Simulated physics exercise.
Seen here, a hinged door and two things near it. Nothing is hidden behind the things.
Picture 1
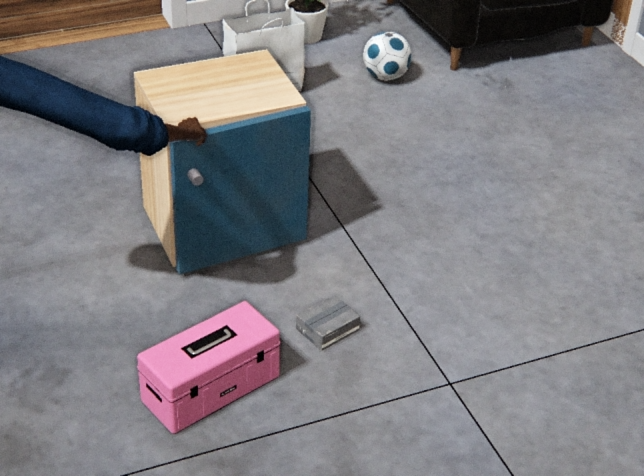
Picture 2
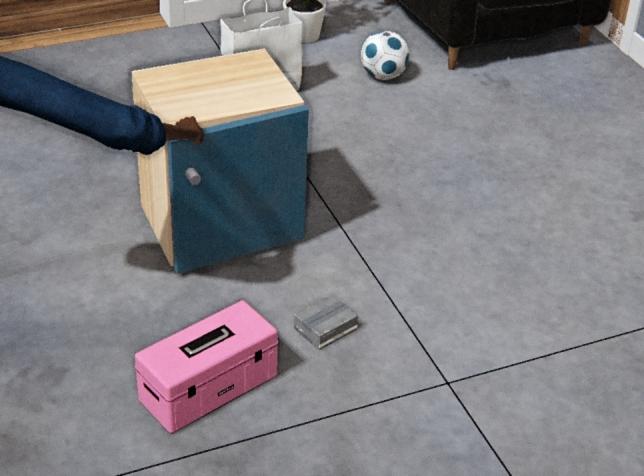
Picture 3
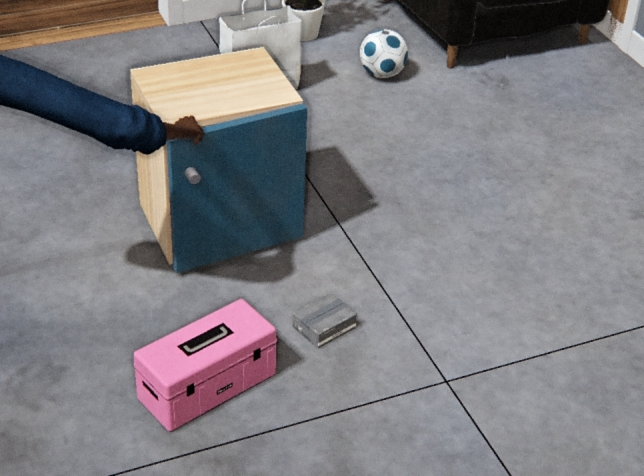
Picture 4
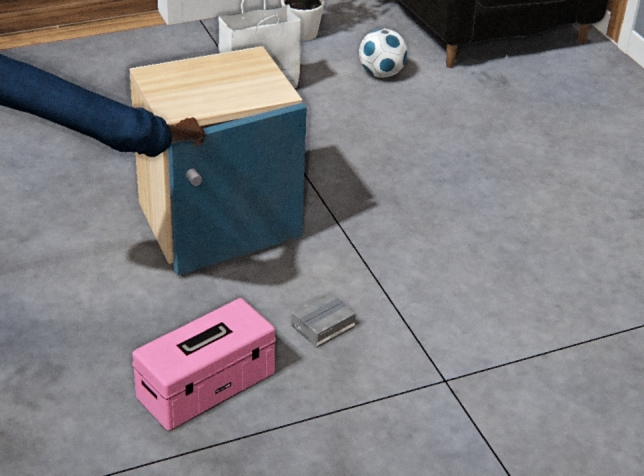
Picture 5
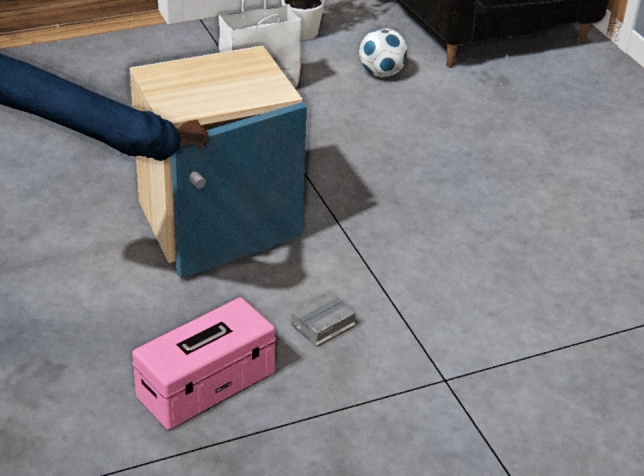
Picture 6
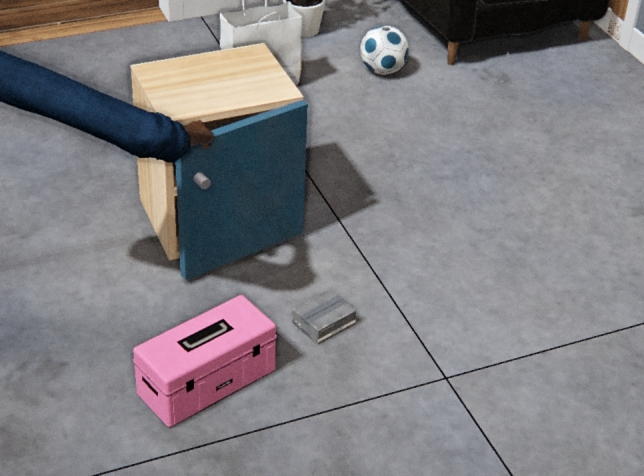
A hand in a dark blue sleeve slowly pulled the blue door of a small wooden cabinet slightly open, while a pink toolbox and a grey box sat still on the floor in front.
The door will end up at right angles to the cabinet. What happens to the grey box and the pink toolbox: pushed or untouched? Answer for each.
The grey box is pushed along; the pink toolbox remains where it is.
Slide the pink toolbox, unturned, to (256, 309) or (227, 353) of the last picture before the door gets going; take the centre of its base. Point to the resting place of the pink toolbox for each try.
It ends around (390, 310) and (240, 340).
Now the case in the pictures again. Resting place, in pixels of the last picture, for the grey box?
Its middle is close to (384, 316).
Then, 1.90 s later than the last frame, door 70° open; grey box shifted a little near (339, 317); pink toolbox at rest near (206, 359).
Then, 2.22 s later than the last frame, door 79° open; grey box shifted about its own width near (361, 317); pink toolbox at rest near (206, 359).
Then, 2.44 s later than the last frame, door 86° open; grey box shifted about its own width near (375, 317); pink toolbox at rest near (206, 359).
When it is over, the grey box gets knocked, near (384, 316); the pink toolbox escapes contact, near (206, 359).
